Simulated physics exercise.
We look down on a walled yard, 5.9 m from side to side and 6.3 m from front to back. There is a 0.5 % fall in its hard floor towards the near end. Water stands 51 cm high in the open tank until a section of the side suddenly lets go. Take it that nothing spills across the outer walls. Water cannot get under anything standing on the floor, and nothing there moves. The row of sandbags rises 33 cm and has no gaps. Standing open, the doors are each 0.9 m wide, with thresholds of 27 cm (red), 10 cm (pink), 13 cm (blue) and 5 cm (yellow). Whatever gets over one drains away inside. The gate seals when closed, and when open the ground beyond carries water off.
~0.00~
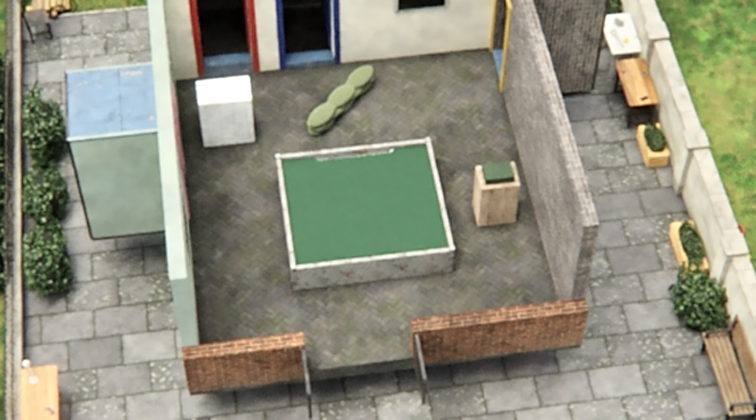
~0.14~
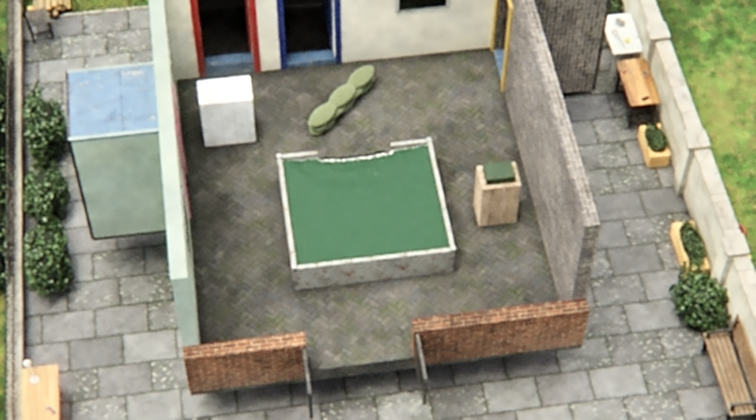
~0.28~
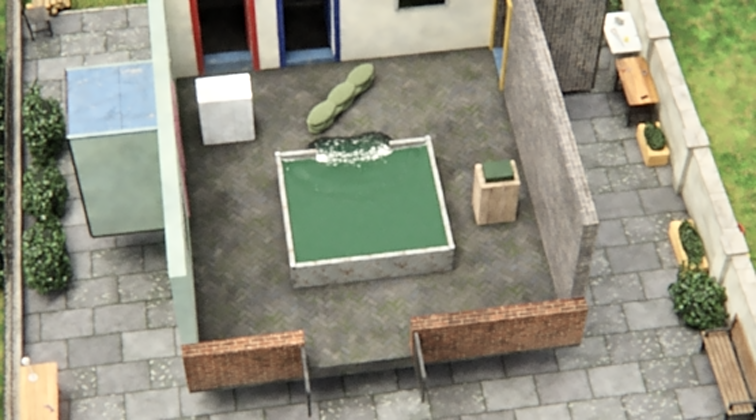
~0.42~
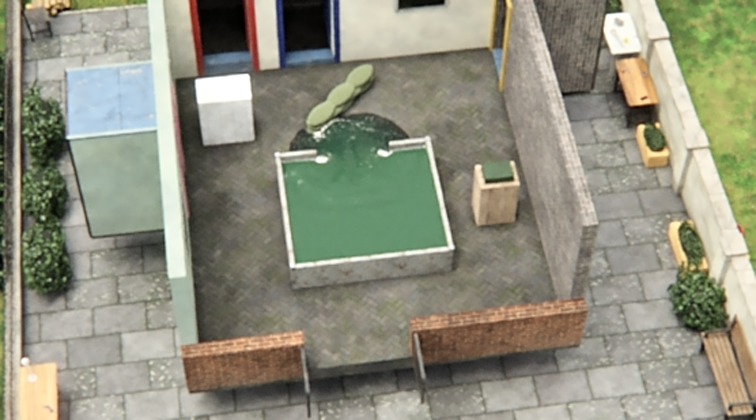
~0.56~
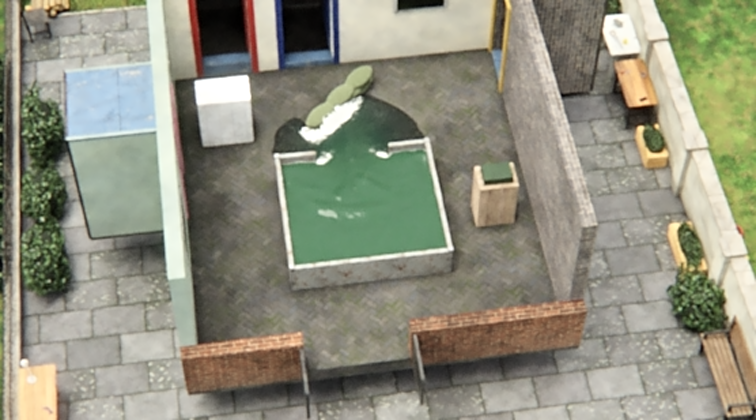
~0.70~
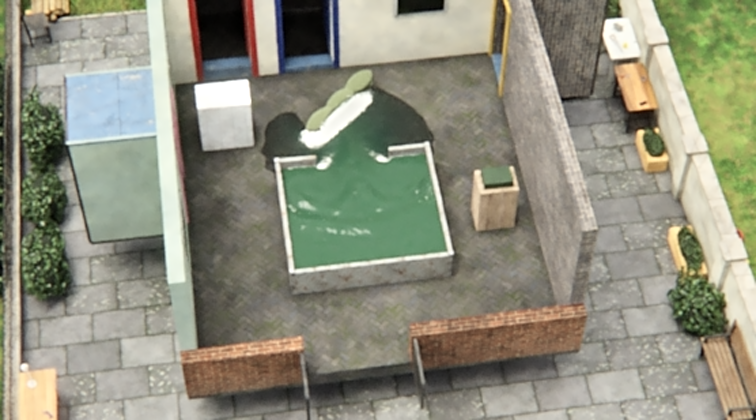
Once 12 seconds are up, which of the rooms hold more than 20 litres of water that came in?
Red door - 20 litres or less. Pink door - 20 litres or less. Blue door - 20 litres or less. Yellow door - more than 20 litres.
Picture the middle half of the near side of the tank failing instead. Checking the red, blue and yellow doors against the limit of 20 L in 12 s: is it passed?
Then: Red short of it, blue short of it, yellow short of it.
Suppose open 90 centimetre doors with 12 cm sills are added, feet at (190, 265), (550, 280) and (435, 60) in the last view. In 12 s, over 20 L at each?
Note, doorways in listed order: Stays short, stays short, goes beyond.
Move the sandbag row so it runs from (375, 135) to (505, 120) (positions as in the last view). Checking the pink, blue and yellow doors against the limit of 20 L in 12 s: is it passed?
Then, at the pink door it's not exceeded, at the blue door it's exceeded, at the yellow door it's exceeded.
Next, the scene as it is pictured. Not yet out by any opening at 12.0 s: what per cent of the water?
I'd say close to 74 percent is still there.
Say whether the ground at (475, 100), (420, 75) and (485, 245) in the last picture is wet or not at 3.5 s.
Going in order, covered, then covered, then clear.
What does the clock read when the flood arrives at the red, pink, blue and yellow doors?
So red at 1.6 s, pink at 2.4 s, blue at 2.6 s, and yellow at 1.8 s.
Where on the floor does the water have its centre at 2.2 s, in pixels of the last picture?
Close to (364, 191) in the last picture.
After 1.4 s water covers 15 % of the floor and is deepest (38 cm) near (332, 134); red door not reached, pink door not reached, blue door not reached, yellow door not reached.
After 2.2 s water covers 30 % of the floor and is deepest (34 cm) near (324, 143); red door 14 cm at the sill, 0 L in, pink door not reached, blue door not reached, yellow door 13 cm at the sill, 32 L in.
After 3.5 s water covers 40 % of the floor and is deepest (28 cm) near (489, 73); red door 11 cm at the sill, 0 L in, pink door 9 cm at the sill, 0 L in, blue door 6 cm at the sill, 0 L in, yellow door 25 cm at the sill, 278 L in.
After 7.0 s water covers 80 % of the floor and is deepest (16 cm) near (493, 87); red door 8 cm at the sill, 0 L in, pink door 7 cm at the sill, 0 L in, blue door 9 cm at the sill, 0 L in, yellow door 15 cm at the sill, 620 L in.
After 12.0 s water covers 95 % of the floor and is deepest (10 cm) near (492, 205); red door 6 cm at the sill, 0 L in, pink door 5 cm at the sill, 0 L in, blue door 6 cm at the sill, 0 L in, yellow door 9 cm at the sill, 749 L in.
